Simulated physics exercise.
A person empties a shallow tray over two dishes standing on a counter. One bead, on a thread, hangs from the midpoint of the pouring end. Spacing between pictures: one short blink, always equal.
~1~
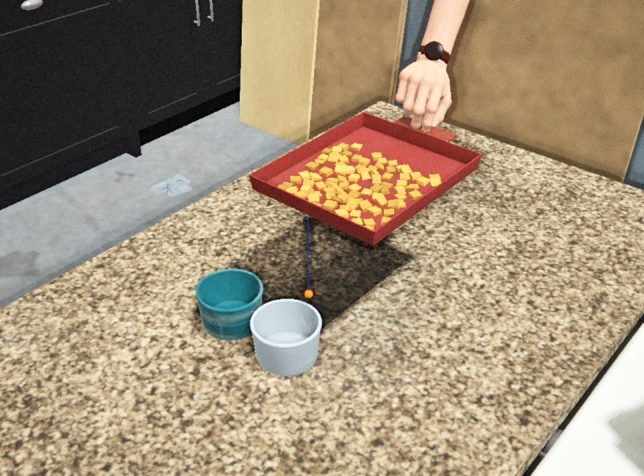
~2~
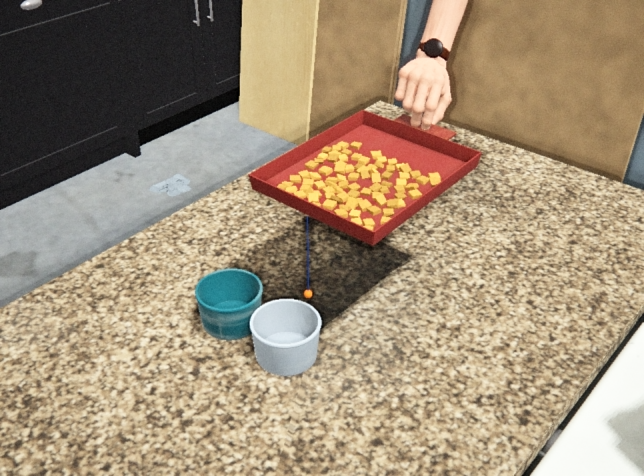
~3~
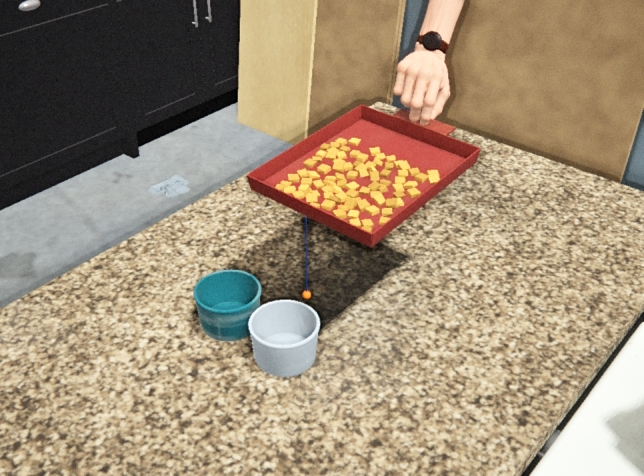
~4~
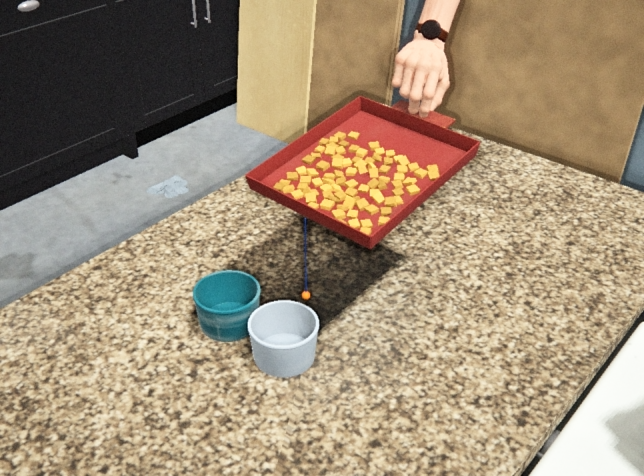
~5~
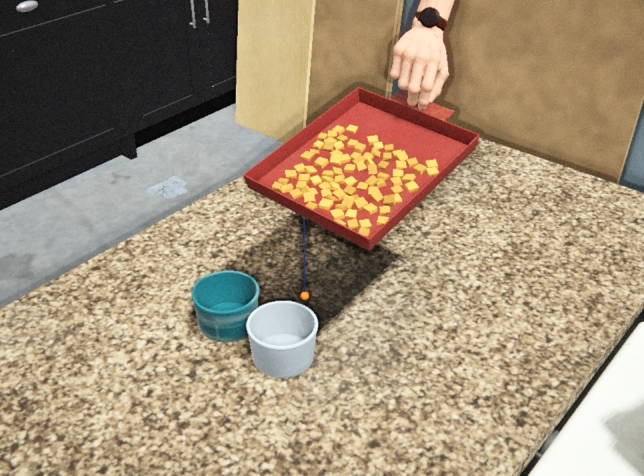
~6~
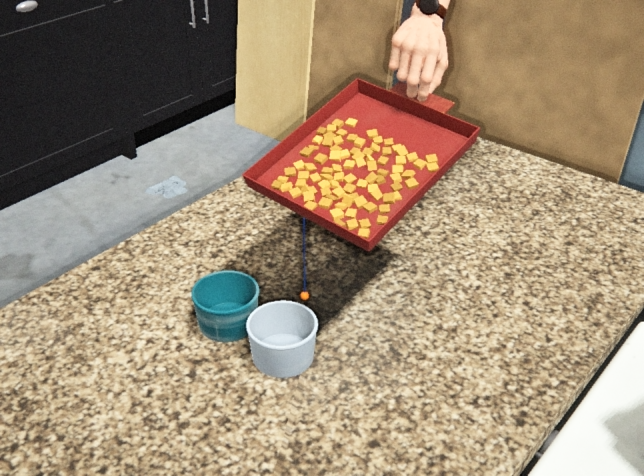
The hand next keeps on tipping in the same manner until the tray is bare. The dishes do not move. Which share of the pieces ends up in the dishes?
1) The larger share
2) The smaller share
Answer: 2.
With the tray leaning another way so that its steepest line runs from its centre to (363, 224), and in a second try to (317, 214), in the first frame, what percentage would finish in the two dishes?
Shares, approx.: 0 %, then 60 %.
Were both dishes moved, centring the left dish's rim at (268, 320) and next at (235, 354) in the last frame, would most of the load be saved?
Well, in excess of half at the first spot and not up to half at the second.
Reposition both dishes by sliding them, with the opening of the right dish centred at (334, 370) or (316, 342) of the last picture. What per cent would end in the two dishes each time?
Respectively 50 percent and 70 percent.
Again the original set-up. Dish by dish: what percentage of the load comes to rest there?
The left dish ends up with around 0 percent of the load, the right dish with around 30 percent.
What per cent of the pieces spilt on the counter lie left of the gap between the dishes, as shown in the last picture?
It comes to about 10 percent.
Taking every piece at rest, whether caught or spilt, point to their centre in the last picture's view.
I'd say the middle ends up at about (322, 379).
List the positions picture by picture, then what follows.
The first frame shows corners of the pouring end at (252, 174) and (374, 230), level; middle of the load at (354, 188), cereal squares; left dish at (207, 318); right dish at (263, 353); bead on its thread at (309, 294).
The second frame shows corners of the pouring end at (252, 174) and (373, 230), level; middle of the load at (354, 188).
The third frame shows corners of the pouring end at (250, 175) and (372, 232), tipped barely, lowest at the right corner; middle of the load at (352, 187).
The fourth frame shows corners of the pouring end at (248, 175) and (370, 234), tipped a little, lowest at the right corner; middle of the load at (351, 184).
The fifth frame shows corners of the pouring end at (247, 175) and (369, 237), tipped a little, lowest at the right corner; middle of the load at (350, 182).
The sixth frame shows corners of the pouring end at (246, 174) and (368, 239), tipped a little, lowest at the right corner; middle of the load at (349, 179); left dish at (203, 320); right dish at (260, 355).
Soon, tray tipped steeply; all on the tray.
A while on, tray tipped right over; nearly all on the tray; a stray few in the right dish; a stray few outside both; a stray few in the air.
Towards the end, tray tipped past a quarter turn; about a third in the right dish; about two thirds outside both.
Finally, tray tipped past a quarter turn; about a third in the right dish; none in the left dish; about two thirds outside both.
